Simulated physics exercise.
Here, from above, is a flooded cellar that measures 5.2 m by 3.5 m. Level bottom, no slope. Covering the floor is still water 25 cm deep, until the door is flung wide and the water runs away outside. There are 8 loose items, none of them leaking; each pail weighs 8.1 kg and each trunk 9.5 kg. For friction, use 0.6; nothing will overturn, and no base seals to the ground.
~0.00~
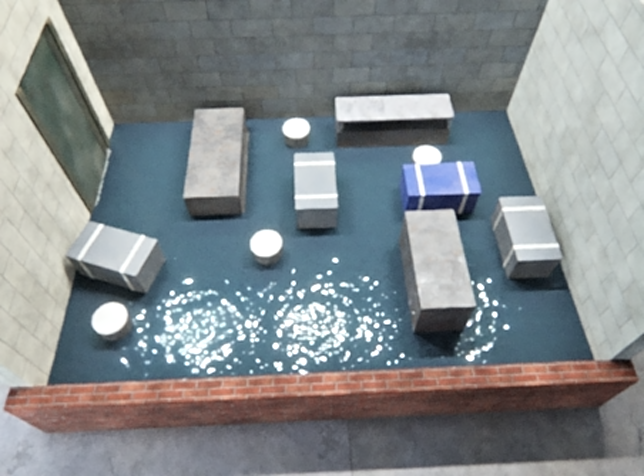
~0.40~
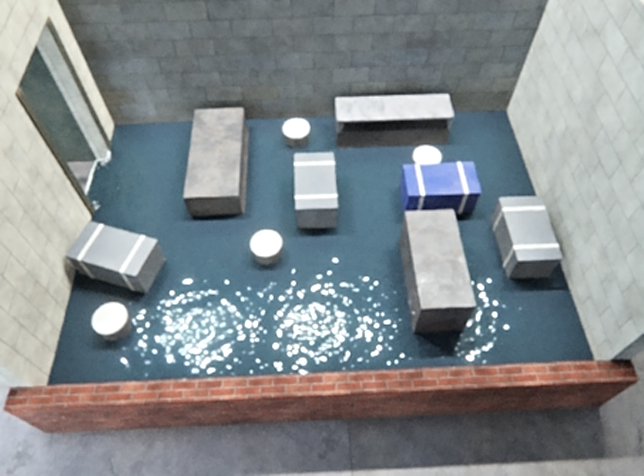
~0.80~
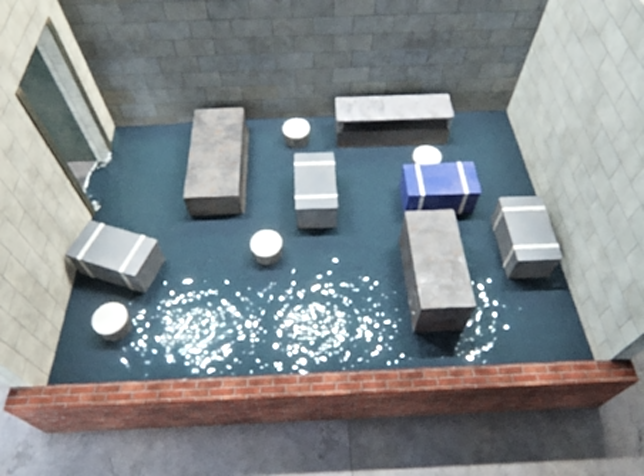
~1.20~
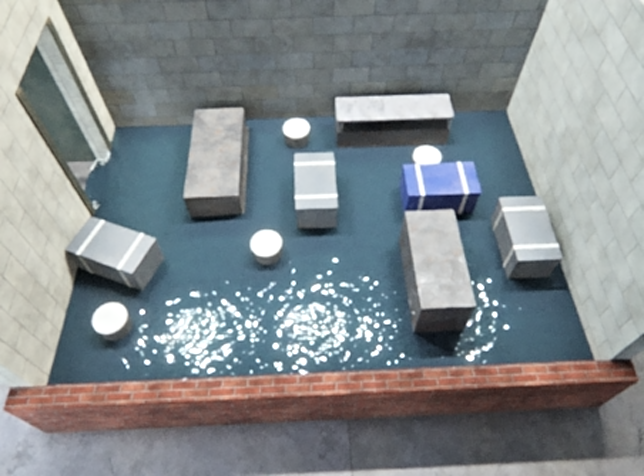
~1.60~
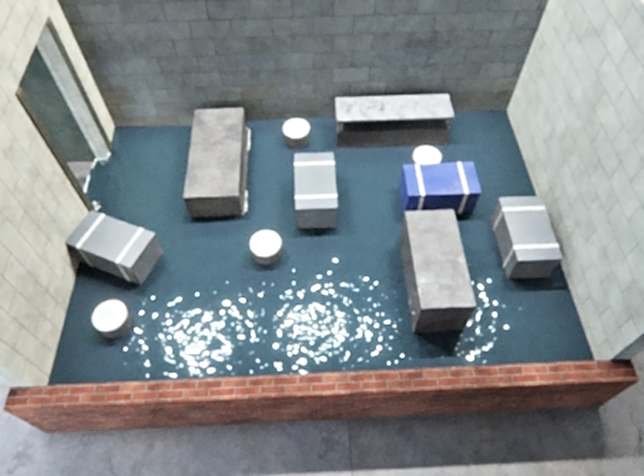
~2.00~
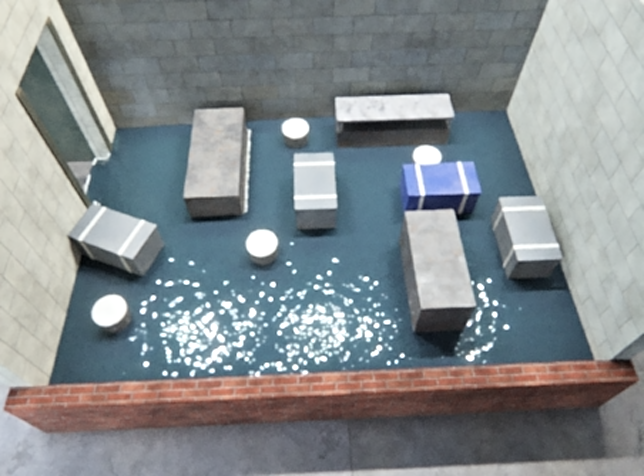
A walled room with a dark blue, watery floor is seen from above, behind a low red brick wall. Two large grey-brown blocks, grey trunks with pale straps, a blue trunk at right, white round stools and a bench at the back stand about. The door at left opens, white flecks in front shift, then the left grey trunk turns slightly and the middle stool edges leftward.
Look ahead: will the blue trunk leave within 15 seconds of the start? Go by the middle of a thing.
Result: Indoors.
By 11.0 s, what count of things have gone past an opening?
That would be 3.
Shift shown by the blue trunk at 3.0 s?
It has shifted about 0 cm.
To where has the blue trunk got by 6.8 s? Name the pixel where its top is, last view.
Its top ends up at around (388, 189).
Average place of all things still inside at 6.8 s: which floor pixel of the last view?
Close to (291, 215).
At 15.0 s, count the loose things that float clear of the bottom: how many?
Count: 5.
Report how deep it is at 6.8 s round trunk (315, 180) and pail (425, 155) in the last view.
About 21 and 20 cm.
After 3.0 s the blue trunk is near (440, 179), 0.0 m from its start, afloat; 0 of 8 are out; 8 afloat.
After 6.8 s the blue trunk is near (388, 189), 0.6 m from its start, afloat; 1 of 8 are out; 7 afloat.
After 11.0 s the blue trunk is near (369, 191), 0.8 m from its start, afloat; 3 of 8 are out; 5 afloat.
After 15.0 s the blue trunk is near (320, 209), 1.4 m from its start, afloat; 3 of 8 are out; 5 afloat.
